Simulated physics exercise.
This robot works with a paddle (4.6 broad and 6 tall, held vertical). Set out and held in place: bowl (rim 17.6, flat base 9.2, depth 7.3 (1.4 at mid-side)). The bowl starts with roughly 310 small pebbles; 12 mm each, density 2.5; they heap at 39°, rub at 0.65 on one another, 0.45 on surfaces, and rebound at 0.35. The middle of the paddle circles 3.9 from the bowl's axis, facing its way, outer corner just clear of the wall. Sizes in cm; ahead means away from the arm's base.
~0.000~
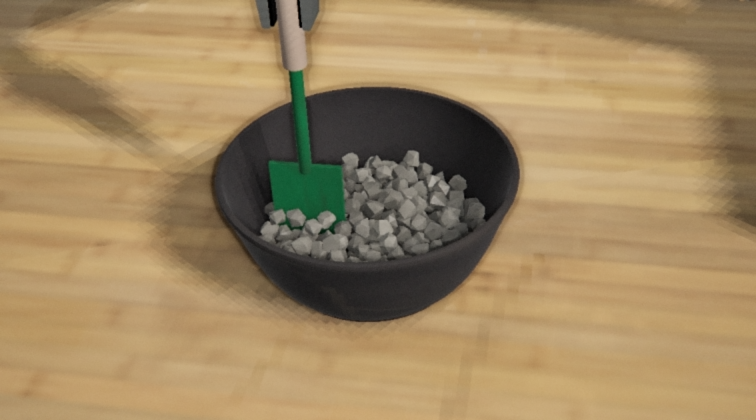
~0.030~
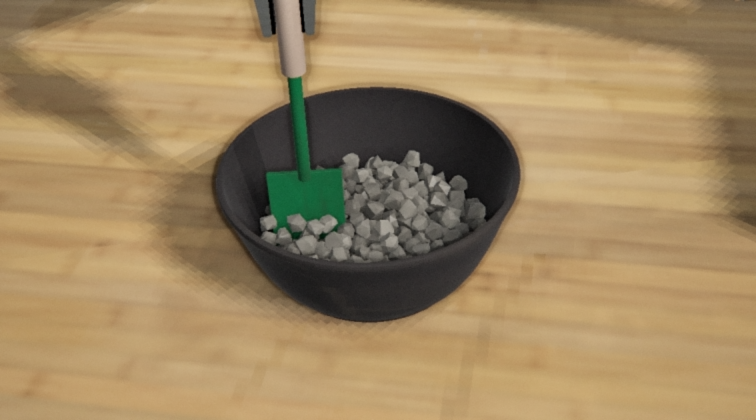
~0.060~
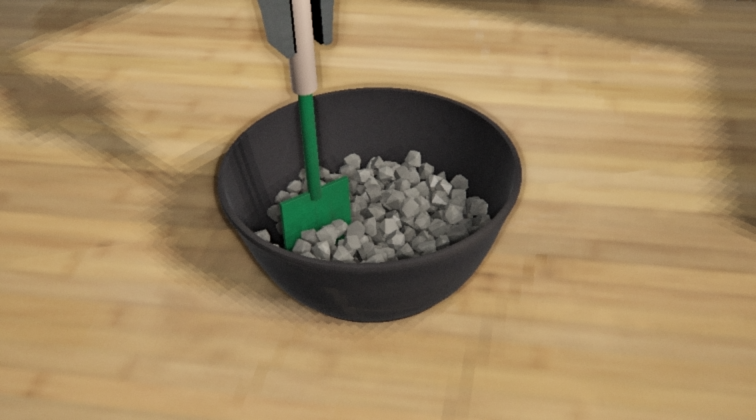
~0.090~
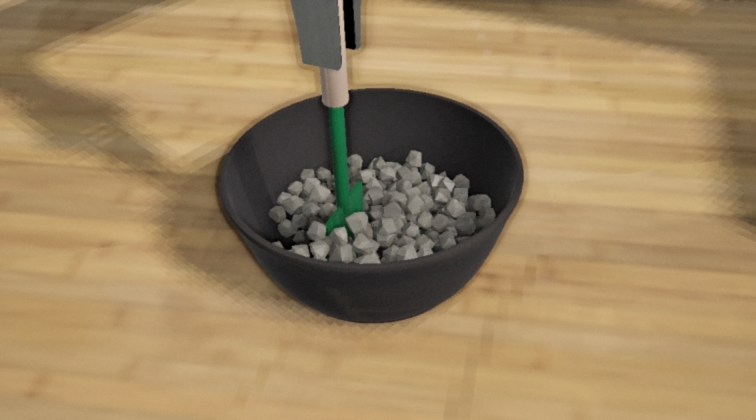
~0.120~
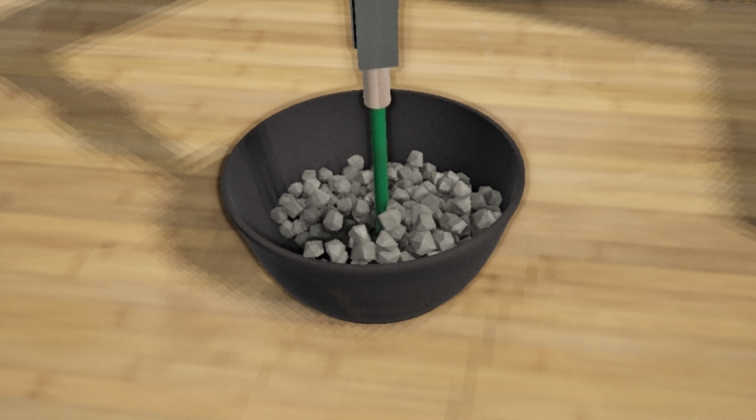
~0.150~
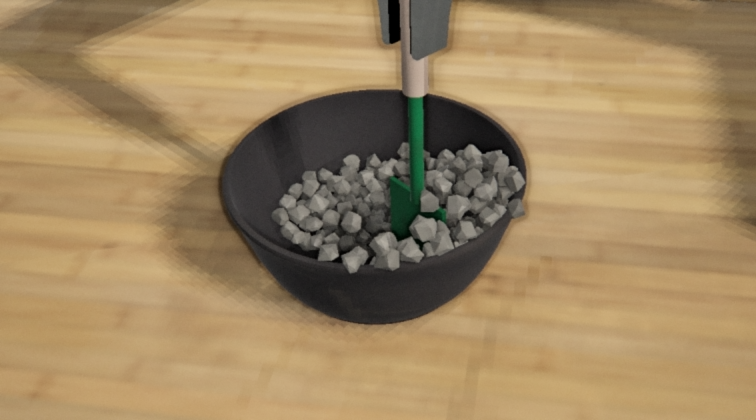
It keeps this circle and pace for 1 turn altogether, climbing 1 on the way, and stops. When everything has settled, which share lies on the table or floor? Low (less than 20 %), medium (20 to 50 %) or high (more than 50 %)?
Share on the table or floor: Medium (20 to 50 %).
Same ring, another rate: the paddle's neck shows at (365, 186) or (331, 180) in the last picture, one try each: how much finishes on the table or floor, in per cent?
About 15 and 5 per cent.
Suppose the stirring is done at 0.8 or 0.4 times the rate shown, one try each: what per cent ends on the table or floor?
About 20 and 5 per cent.
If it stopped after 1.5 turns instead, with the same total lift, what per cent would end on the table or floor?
Then about 40 per cent.
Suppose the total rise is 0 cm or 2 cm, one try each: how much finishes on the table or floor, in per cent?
About 30 and 25 per cent.
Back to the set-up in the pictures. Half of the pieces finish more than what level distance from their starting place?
About 10 cm.
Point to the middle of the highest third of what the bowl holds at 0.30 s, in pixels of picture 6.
Around (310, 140).
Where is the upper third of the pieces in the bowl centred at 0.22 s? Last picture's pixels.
At about (439, 134).
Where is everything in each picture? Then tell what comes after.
The first picture shows the paddle neck at (303, 144), 0° round; upper third of the load around (377, 221), from x 265 to 480, top at y 160; 308 in the bowl.
The second picture shows the paddle neck at (302, 151), 12° round; upper third of the load around (374, 226), from x 265 to 480, top at y 160.
The third picture shows the paddle neck at (312, 170), 43° round; upper third of the load around (373, 242), from x 260 to 485, top at y 160.
The fourth picture shows the paddle neck at (342, 183), 76° round; upper third of the load around (391, 242), from x 275 to 485, top at y 160.
The fifth picture shows the paddle neck at (381, 184), 108° round; upper third of the load around (426, 228), from x 280 to 495, top at y 160; 307 in the bowl, 1 in flight or on the tool.
The sixth picture shows the paddle neck at (417, 173), 140° round; upper third of the load around (460, 204), from x 280 to 515, top at y 150; 302 in the bowl, 6 in flight or on the tool.
After 0.22 s, 220° round, highest piece 13 above the table; 275 in the bowl, 33 in flight or on the tool.
After 0.30 s, 299° round, highest piece 11 above the table; 248 in the bowl, 12 on the table or floor, 48 in flight or on the tool.
After 0.53 s, 0° round, highest piece 6 above the table; 215 in the bowl, 92 on the table or floor, 1 in flight or on the tool.
After 1.23 s, 0° round, highest piece 6 above the table; 215 in the bowl, 93 on the table or floor.
In the end, 215 in the bowl, 93 on the table or floor. That is 30 % on the table or floor.
